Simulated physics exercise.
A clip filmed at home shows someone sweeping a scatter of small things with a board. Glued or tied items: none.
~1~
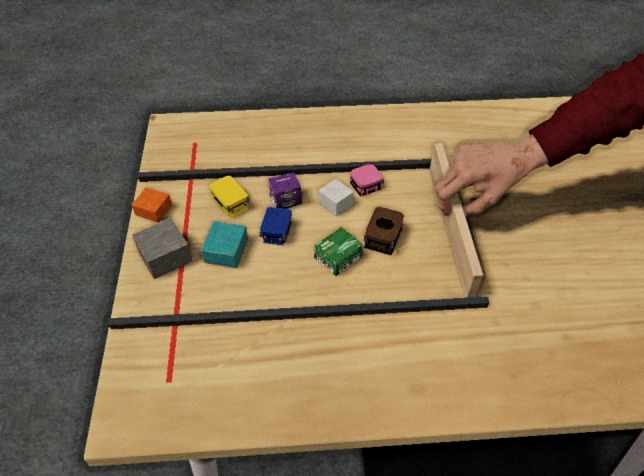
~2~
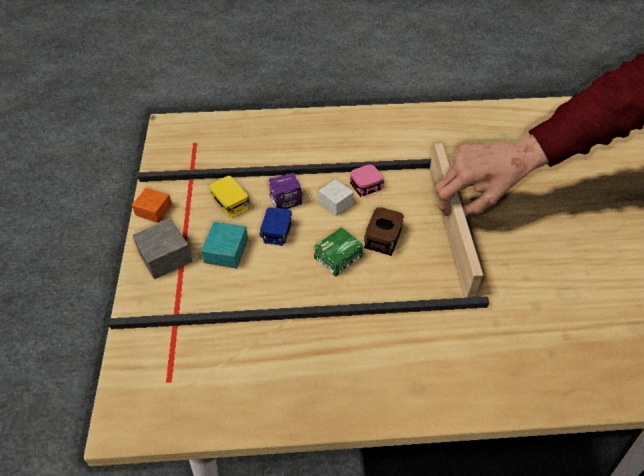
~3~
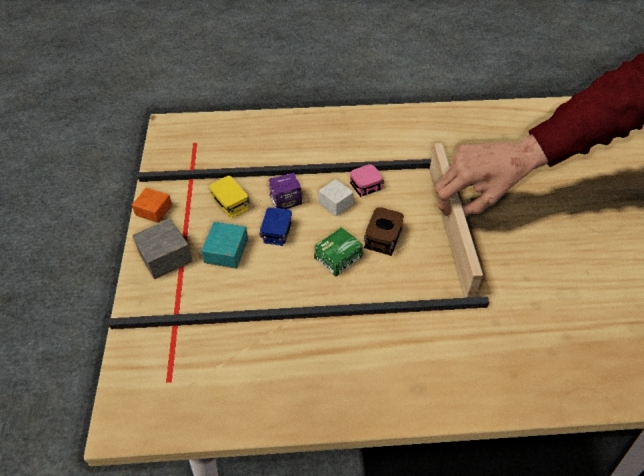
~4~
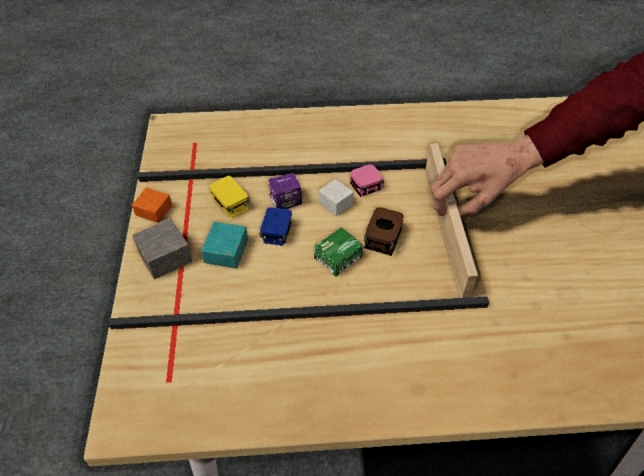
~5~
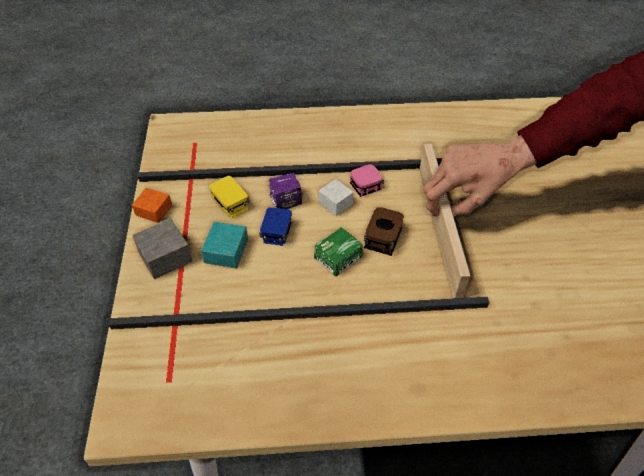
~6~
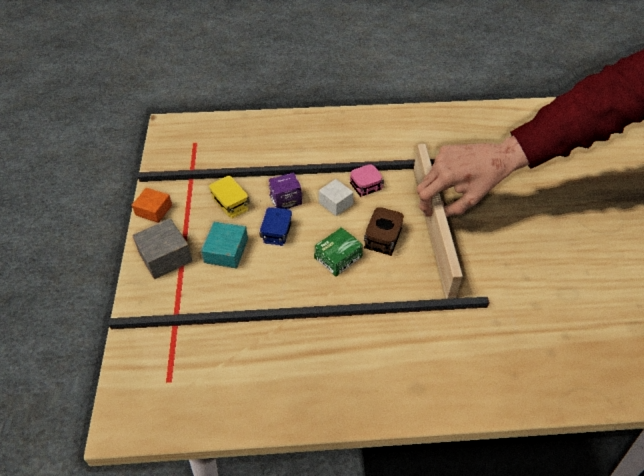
On a wooden table, a hand in a red sleeve held a board upright beside some scattered colorful blocks, then slid it slightly left between two dark strips while the blocks stayed still.
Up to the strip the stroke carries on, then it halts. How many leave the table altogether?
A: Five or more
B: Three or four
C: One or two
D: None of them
B.
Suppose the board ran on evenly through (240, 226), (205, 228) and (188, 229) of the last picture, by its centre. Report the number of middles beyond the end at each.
In order, that gives 0, then 2, then 3.
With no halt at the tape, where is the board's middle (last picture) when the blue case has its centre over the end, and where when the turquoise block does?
For the blue case, about (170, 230); for the turquoise block, about (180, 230).
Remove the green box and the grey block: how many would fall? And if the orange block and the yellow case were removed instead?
Well, the first time you'd get 2, and the next time 1.
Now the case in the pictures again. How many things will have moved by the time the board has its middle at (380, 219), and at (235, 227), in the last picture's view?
The counts are 3 and 10.
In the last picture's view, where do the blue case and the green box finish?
Final positions - blue case around (141, 232), green box around (161, 283).
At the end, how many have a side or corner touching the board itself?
That would be 4 of them.
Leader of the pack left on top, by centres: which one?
Nearest once everything settles: Turquoise block.
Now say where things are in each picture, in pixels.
Orange block (152, 205); grey block (163, 248); turquoise block (225, 245); board (453, 216); tape (184, 242), in the first picture.
Grey block (163, 248); board (453, 216), in the second picture.
Turquoise block (225, 245); yellow case (229, 197), in the third picture.
Orange block (152, 205); pink case (366, 181), in the fourth picture.
Grey block (163, 248); white block (336, 197), in the fifth picture.
Orange block (152, 205); grey block (163, 248); turquoise block (225, 245); board (435, 216); tape (184, 242), in the sixth picture.
Early on, none off yet; orange block at rest near (152, 205); grey block at rest near (163, 248); turquoise block at rest near (225, 245).
Finally, the number that fall off is three or four; lost, yellow case, grey block and orange block.
